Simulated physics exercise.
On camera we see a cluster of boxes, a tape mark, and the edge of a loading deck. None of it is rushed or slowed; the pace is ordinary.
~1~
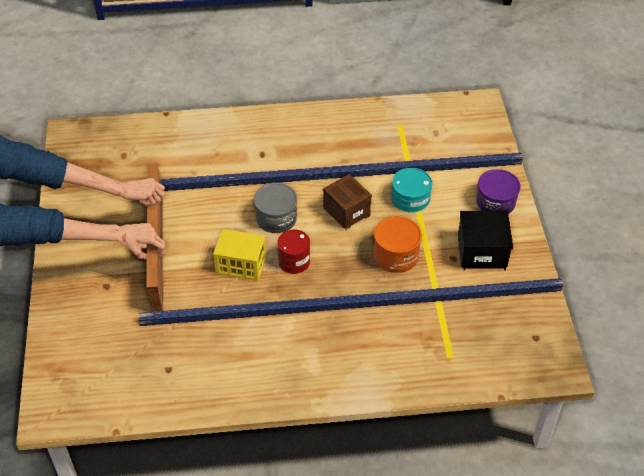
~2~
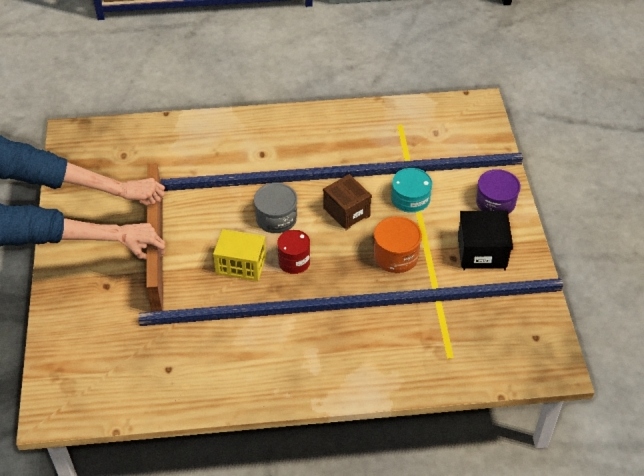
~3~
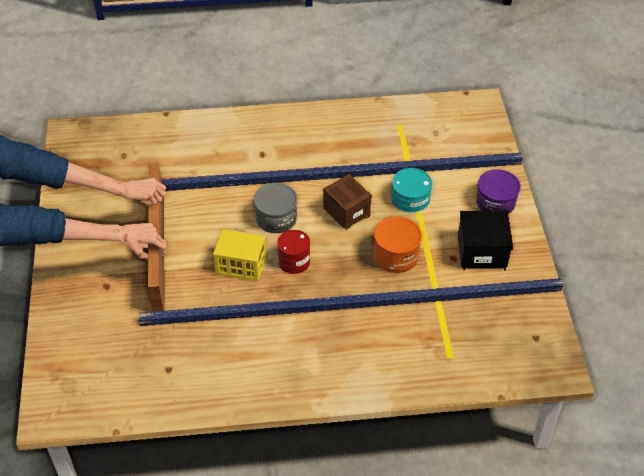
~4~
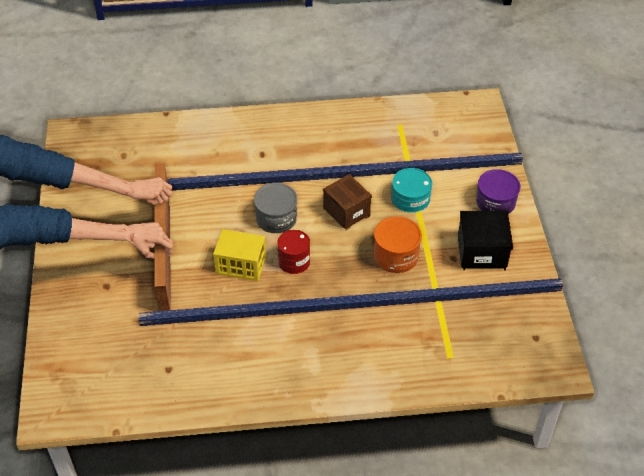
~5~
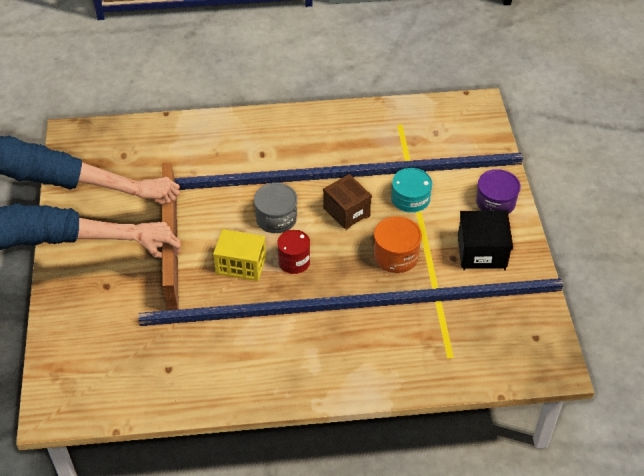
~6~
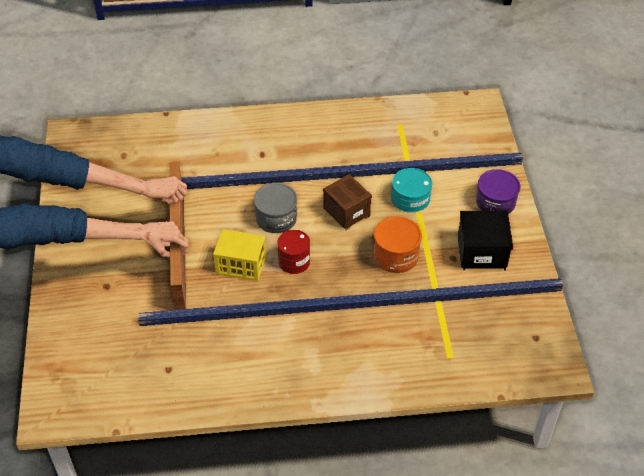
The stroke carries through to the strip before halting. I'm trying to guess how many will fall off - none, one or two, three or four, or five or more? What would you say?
I'd say one or two.
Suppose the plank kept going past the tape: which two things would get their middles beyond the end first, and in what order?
Black tote, then purple pail.
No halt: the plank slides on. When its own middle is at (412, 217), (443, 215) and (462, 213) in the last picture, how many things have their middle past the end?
Going through the three positions, you'd get 1, 2 and 4.
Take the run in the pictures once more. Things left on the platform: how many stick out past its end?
So the number is 1.
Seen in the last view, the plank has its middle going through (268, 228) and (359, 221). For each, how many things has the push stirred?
Counts: 3 / 7.
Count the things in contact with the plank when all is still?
In total, 2.
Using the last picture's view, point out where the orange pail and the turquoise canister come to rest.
Listed in order, first is (525, 245) and the other is (501, 173).
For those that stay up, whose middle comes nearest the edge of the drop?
The purple pail, that one.
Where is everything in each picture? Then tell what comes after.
Purple pail (498, 193); black tote (484, 240); turquoise canister (412, 190); plank (155, 237); tape (423, 231), in the first frame.
Black tote (484, 240); red canister (294, 252), in the second frame.
Turquoise canister (412, 190); yellow crate (240, 255), in the third frame.
Purple pail (498, 193); grey pail (276, 208), in the fourth frame.
Black tote (484, 240); orange pail (397, 245), in the fifth frame.
Purple pail (498, 193); black tote (484, 240); turquoise canister (412, 190); plank (177, 235); tape (423, 231), in the sixth frame.
A little later, none off yet; purple pail at rest near (498, 193); black tote at rest near (484, 240); turquoise canister at rest near (412, 190).
When it is over, the number that fall off is one or two; down, black tote.
